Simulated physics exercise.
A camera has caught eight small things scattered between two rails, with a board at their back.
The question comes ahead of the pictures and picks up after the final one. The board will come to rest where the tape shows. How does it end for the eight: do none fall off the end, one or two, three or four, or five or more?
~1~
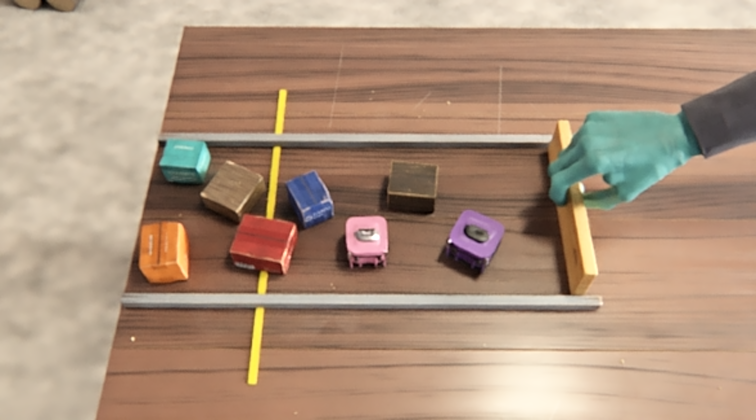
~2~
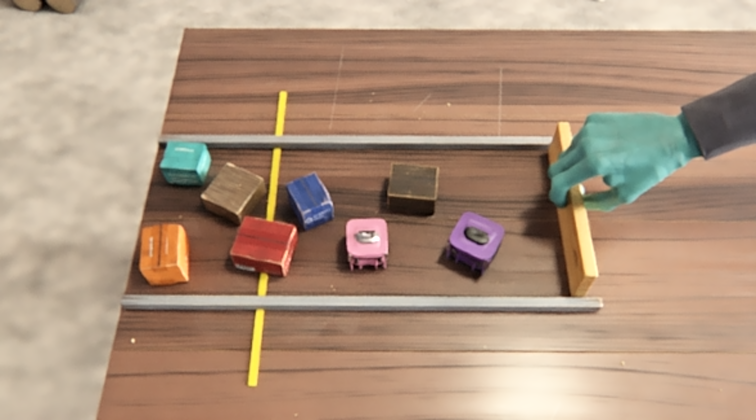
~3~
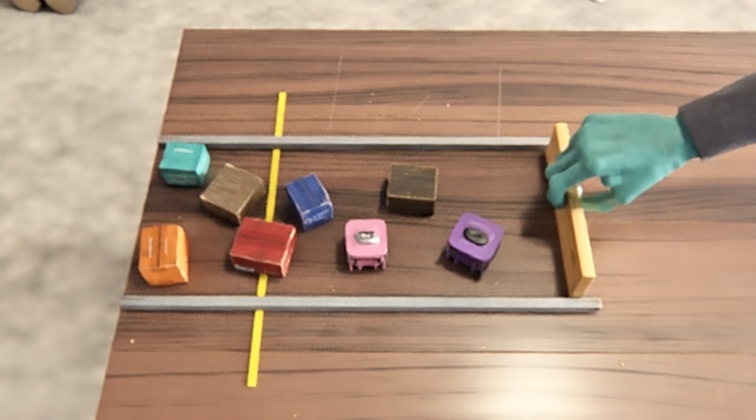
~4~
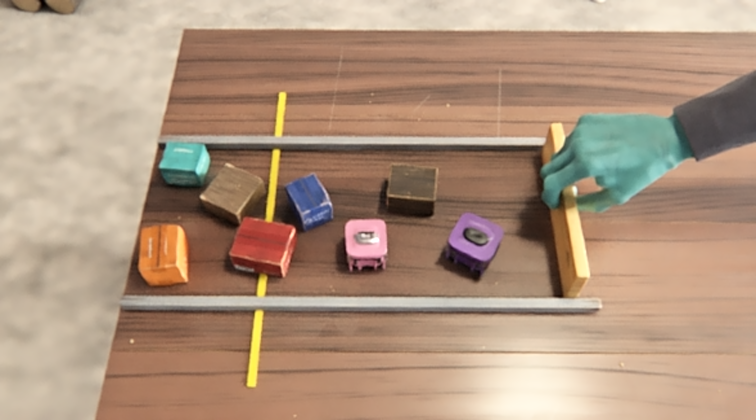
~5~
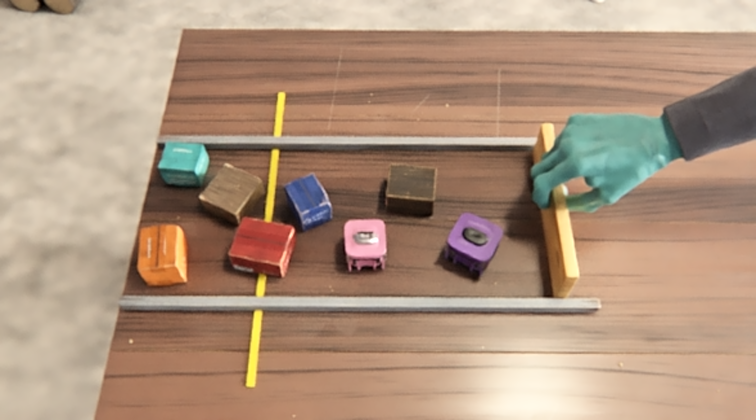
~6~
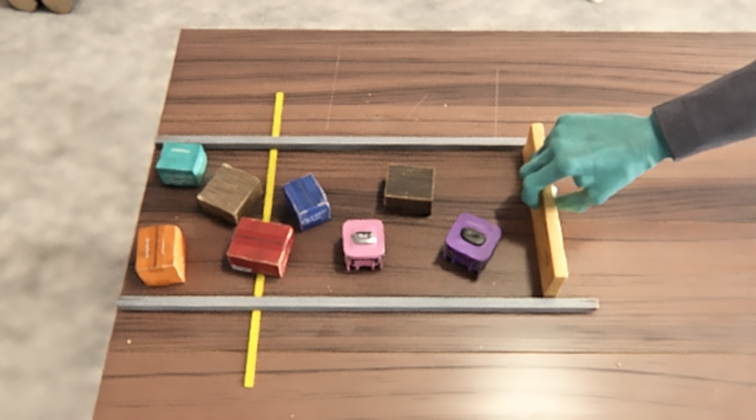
It ends with one or two off the end.
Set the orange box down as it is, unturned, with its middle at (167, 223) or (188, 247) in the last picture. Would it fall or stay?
Orange box: Plunges; plunges.
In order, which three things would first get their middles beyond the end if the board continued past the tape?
Sequence: Orange box; turquoise box; red box.
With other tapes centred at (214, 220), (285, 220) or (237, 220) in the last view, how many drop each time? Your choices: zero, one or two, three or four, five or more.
Falls: 3 or 4; zero; 3 or 4.
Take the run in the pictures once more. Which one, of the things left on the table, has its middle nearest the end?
That would be the turquoise box, the foremost.
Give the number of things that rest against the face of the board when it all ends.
Number: 2.
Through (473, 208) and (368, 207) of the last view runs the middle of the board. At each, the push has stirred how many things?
At the first spot the count is 1, and at the second it is 5.
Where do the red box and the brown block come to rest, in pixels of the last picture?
Final spots - red box (151, 250), brown block (170, 183).
A little later, none off yet; orange box at rest near (161, 255); turquoise box at rest near (183, 164); brown block at rest near (231, 195).
Next, none off yet; orange box shifted a little near (142, 254); turquoise box moving near (176, 161); brown block shifted about its own width near (203, 191).
When it is over, the number that fall off is one or two; down, orange box.
